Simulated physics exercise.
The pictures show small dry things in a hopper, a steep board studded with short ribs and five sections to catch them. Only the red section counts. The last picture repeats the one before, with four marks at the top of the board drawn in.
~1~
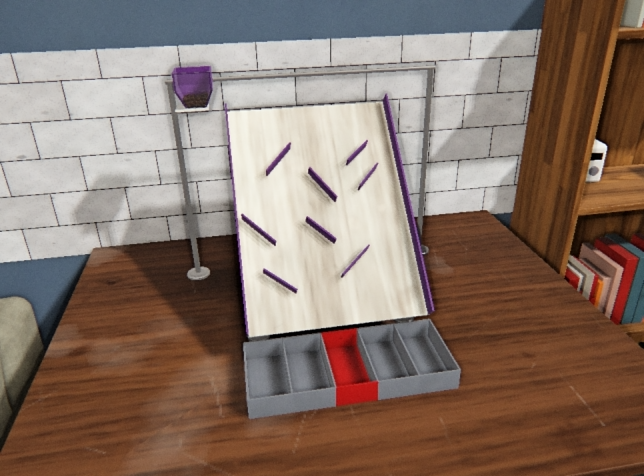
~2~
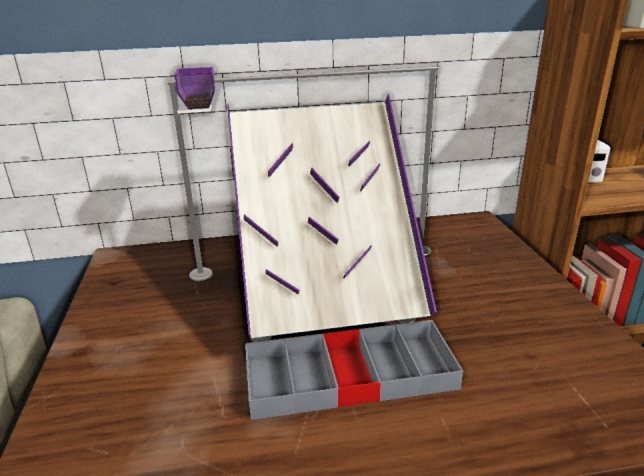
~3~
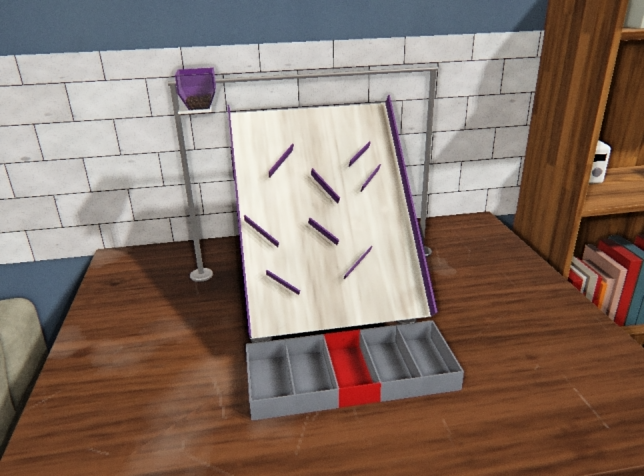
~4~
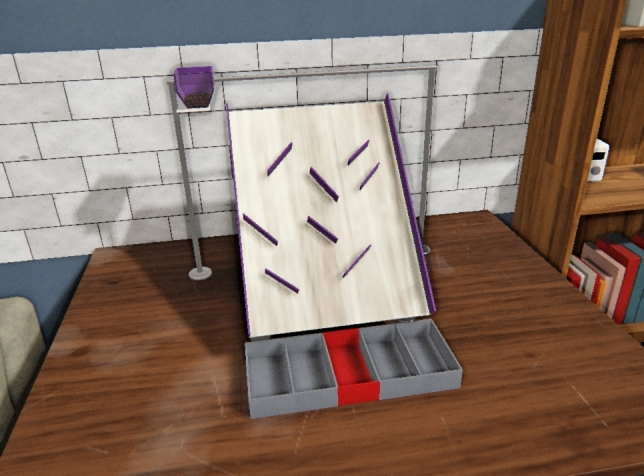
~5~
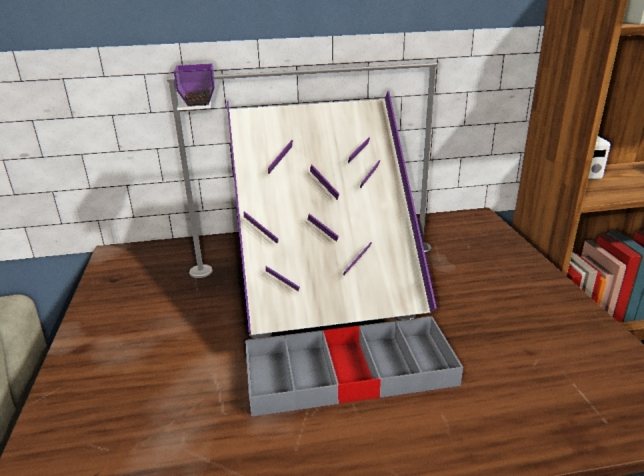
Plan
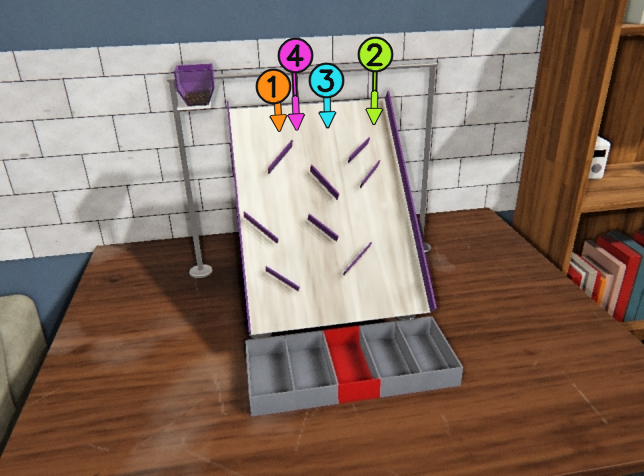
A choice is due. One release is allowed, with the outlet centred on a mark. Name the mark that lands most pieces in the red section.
Take 1.
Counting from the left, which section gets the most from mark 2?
The fifth from the left.
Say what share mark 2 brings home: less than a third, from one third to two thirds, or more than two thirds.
It is less than a third.
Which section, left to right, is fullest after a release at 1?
The third from the left.
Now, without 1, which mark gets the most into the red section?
It is 4.
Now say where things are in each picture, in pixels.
In the first picture, hopper near (196, 99), chocolate balls, door shut.
In the second picture, ribs (269, 171) to (293, 143), (350, 160) to (370, 141), (311, 168) to (339, 198).
In the third picture, ribs (363, 186) to (381, 164), (244, 215) to (279, 243), (309, 218) to (339, 241).
In the fourth picture, ribs (265, 269) to (299, 290), (345, 274) to (371, 244).
In the fifth picture, red section near (359, 390), number 3 of 5 from the left.
On the marked copy, mark 1 meets the board at (278, 125); mark 2 meets the board at (374, 118); mark 3 meets the board at (327, 121); mark 4 meets the board at (296, 124).
With 1, close to two thirds in the red section, close to a quarter in other sections, only a few held on the board, a small share outside the box.
With 2, only a few in the red section, the bulk in other sections, close to a quarter outside the box.
With 3, a small share in the red section, the bulk in other sections, a small share outside the box.
With 4, close to a third in the red section, close to half in other sections, a small share outside the box.
